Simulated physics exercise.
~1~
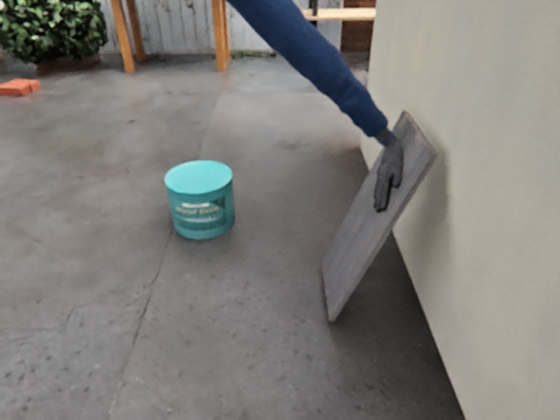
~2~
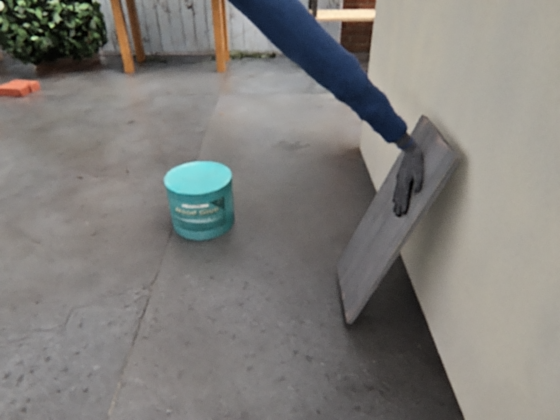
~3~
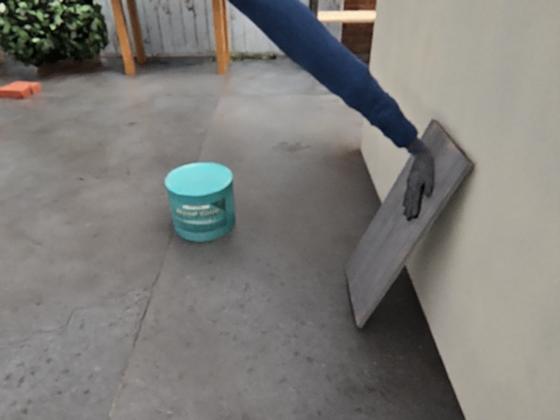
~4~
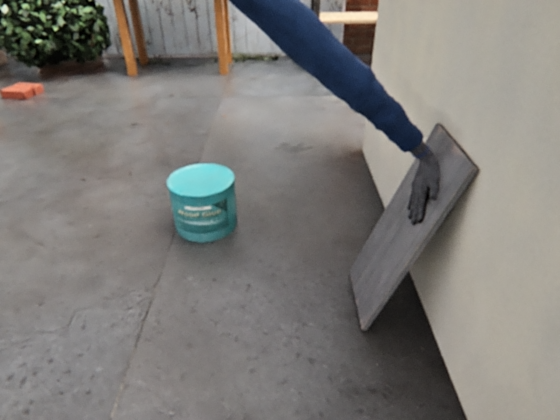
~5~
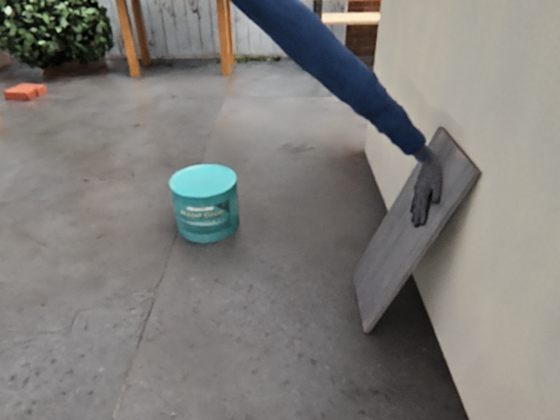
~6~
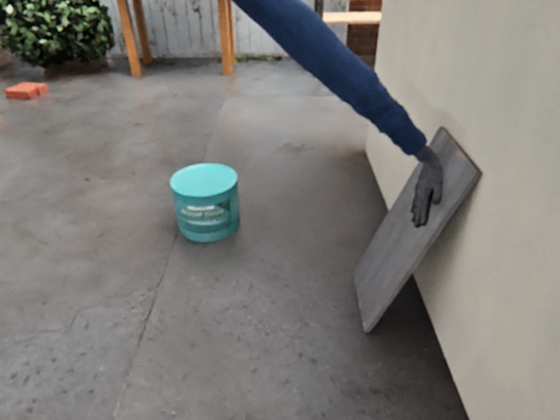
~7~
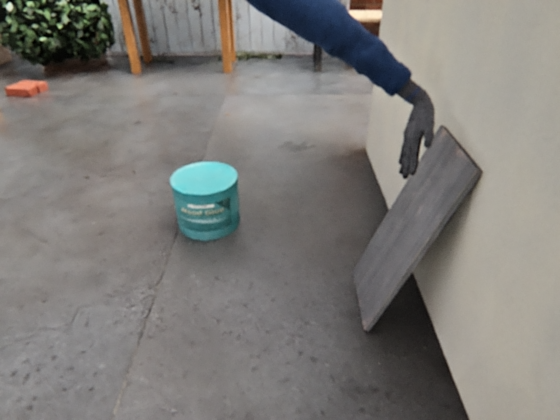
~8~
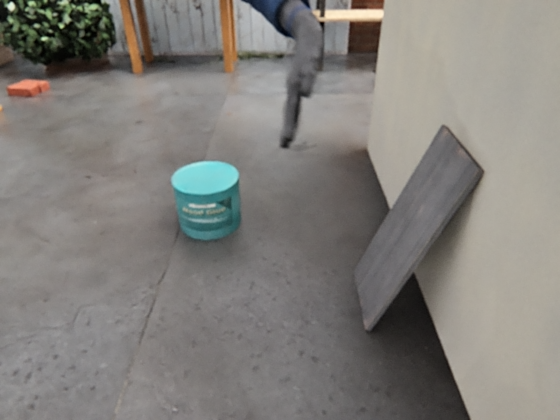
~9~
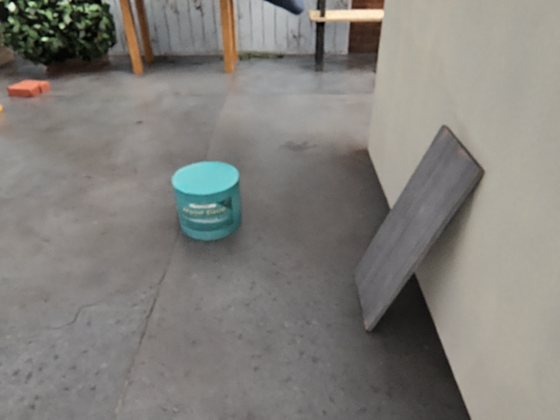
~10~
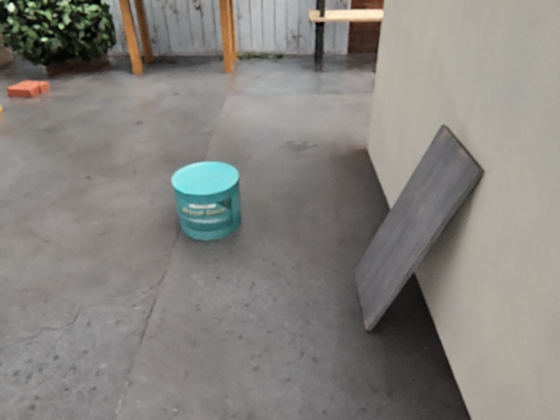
Grey board being leaned against a bare wall by a gloved hand, which lets go and withdraws, leaving it propped beyond a turquoise pail.
